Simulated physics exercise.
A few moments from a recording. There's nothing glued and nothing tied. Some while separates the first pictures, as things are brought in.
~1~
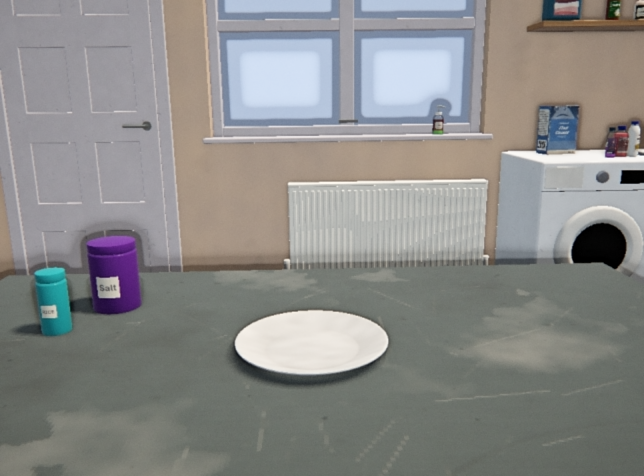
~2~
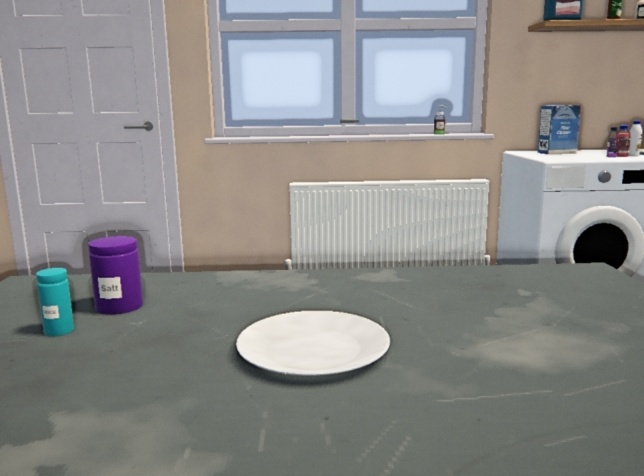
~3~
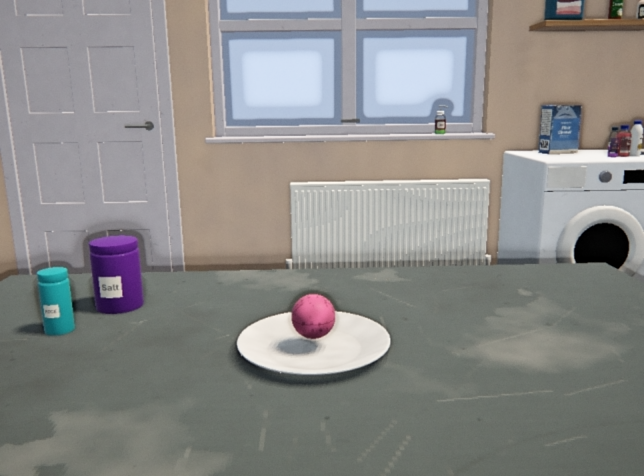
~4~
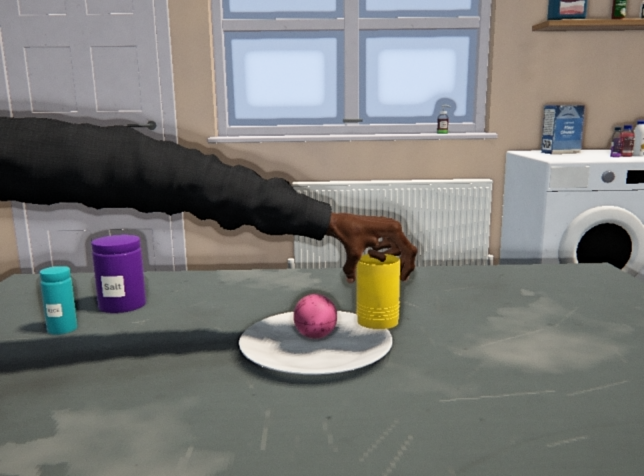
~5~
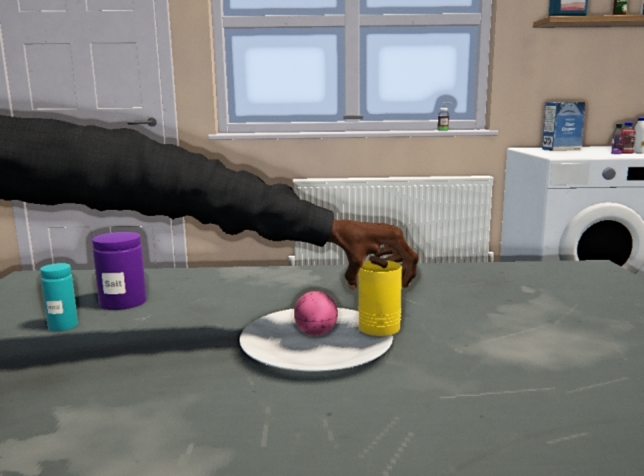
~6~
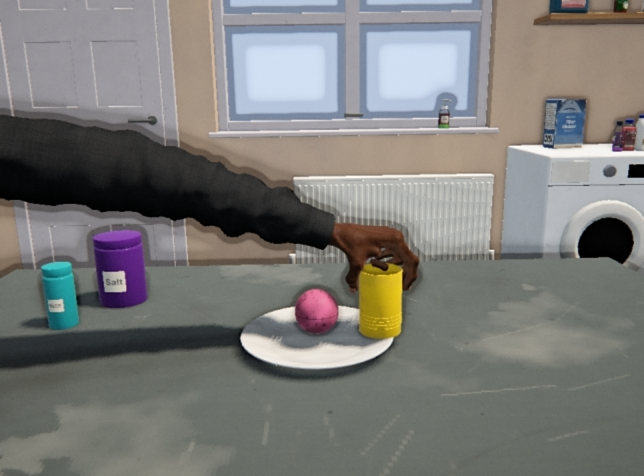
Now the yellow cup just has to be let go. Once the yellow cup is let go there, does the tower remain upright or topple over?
It stays intact.
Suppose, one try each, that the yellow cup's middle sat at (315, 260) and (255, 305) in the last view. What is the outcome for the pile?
In the first case the pile collapses, while in the second it remains standing.
Then, 1.00 s later than the last frame, all is still.
Then, 2.10 s later than the last frame, yellow cup resting near (380, 301).
When it is over, all 5 as before. End places, in pixels of the last picture, yellow cup near (380, 301). The pile holds.
